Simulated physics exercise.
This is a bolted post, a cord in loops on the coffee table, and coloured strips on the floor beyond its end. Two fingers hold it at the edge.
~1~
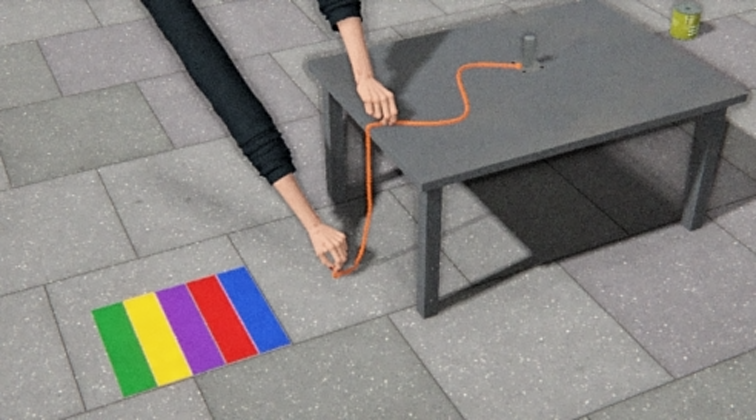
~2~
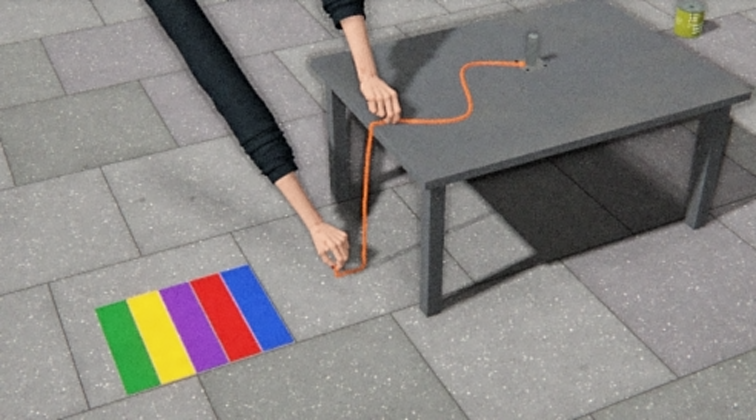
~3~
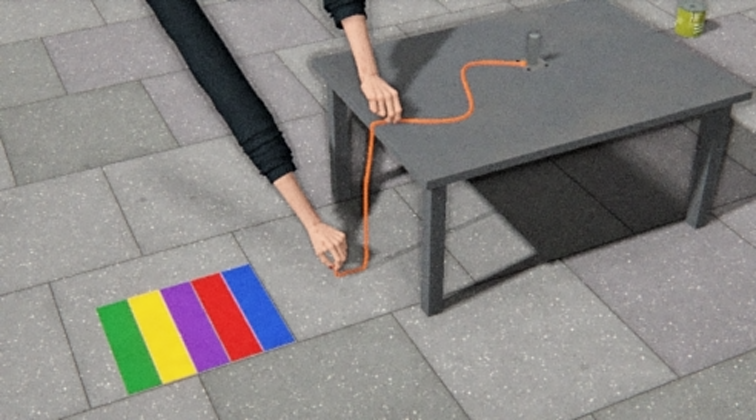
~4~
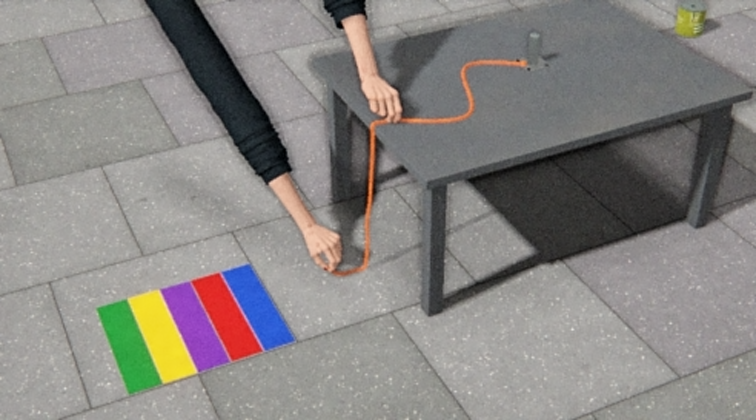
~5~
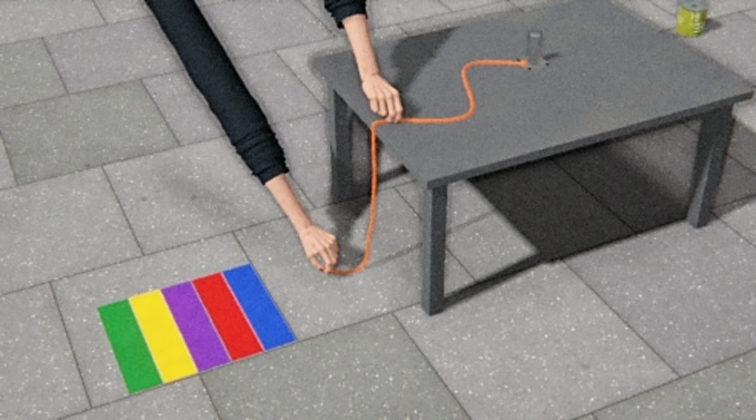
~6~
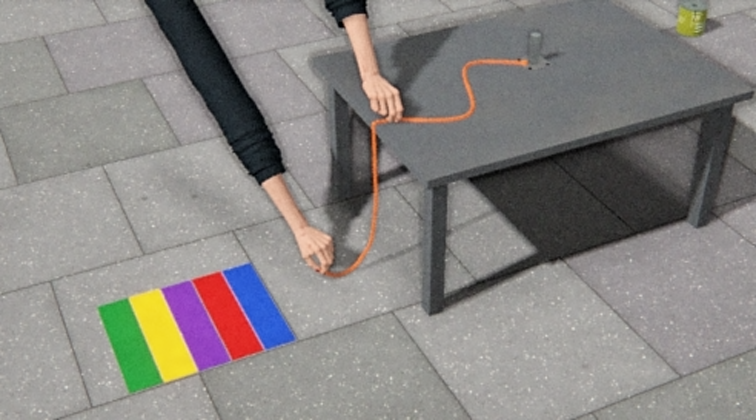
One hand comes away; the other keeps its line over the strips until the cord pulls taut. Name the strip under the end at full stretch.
Over yellow.
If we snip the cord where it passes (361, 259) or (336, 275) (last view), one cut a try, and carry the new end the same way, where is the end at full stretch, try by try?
In that order: (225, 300) and (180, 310).
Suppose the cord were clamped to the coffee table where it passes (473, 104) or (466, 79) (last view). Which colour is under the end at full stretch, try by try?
In that order: Red; purple.
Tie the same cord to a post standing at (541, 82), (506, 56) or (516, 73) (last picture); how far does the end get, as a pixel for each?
About (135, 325), (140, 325) and (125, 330).
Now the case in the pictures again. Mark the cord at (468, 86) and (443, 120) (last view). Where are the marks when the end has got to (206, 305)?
Near (442, 93) and (375, 121).
Soon after, end near (206, 305); over purple.
Then, end near (177, 314); over purple.
At full stretch, end near (160, 319); over yellow. The end stops over the yellow strip.
